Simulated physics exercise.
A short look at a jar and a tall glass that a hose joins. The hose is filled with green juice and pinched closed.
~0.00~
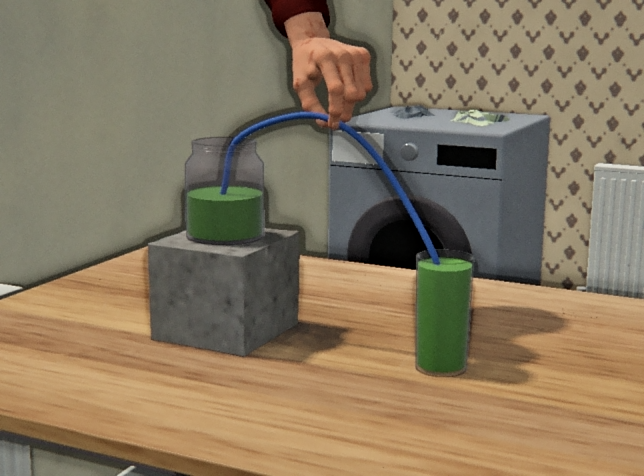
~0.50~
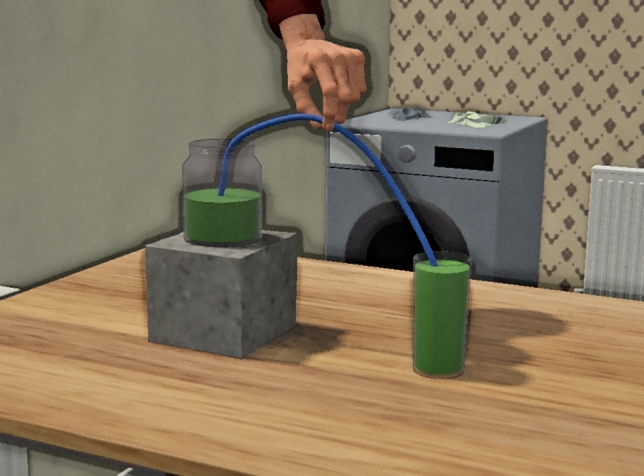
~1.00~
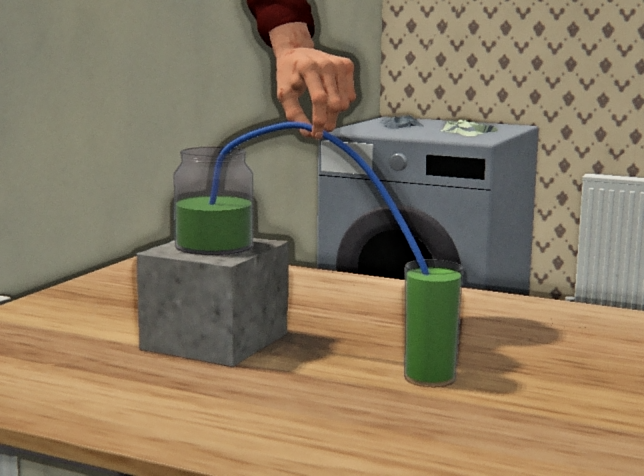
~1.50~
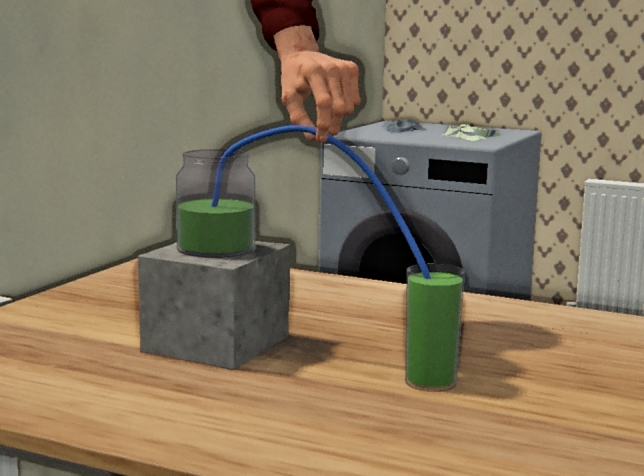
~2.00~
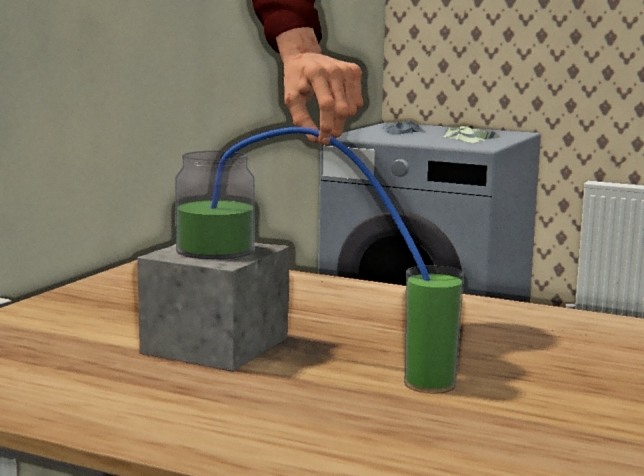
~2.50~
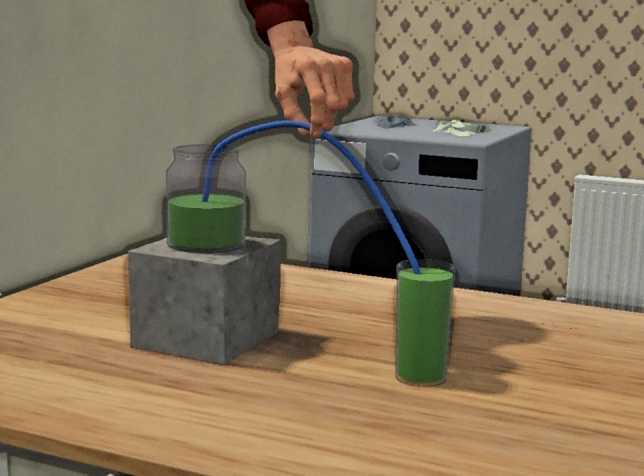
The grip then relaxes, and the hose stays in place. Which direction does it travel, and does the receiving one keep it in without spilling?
Green juice goes - rightward, receiving - spills.
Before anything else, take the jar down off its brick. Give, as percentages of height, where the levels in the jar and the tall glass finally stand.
60 % and 55 %.
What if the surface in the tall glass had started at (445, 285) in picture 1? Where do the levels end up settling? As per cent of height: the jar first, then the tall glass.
They end up at around 10 and 100 percent of their heights, respectively.
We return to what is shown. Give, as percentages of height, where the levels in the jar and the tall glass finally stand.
They end up at about 10 and 100 percent of their heights.
Around 8.0 s, the jar is about a third full; the tall glass is full to the brim; the lower one has lost some.
Around 20.0 s, the jar is about a quarter full; the tall glass is full to the brim; the lower one has lost some.
Around 45.0 s, the jar is nearly empty; the tall glass is full to the brim; the lower one has lost some.
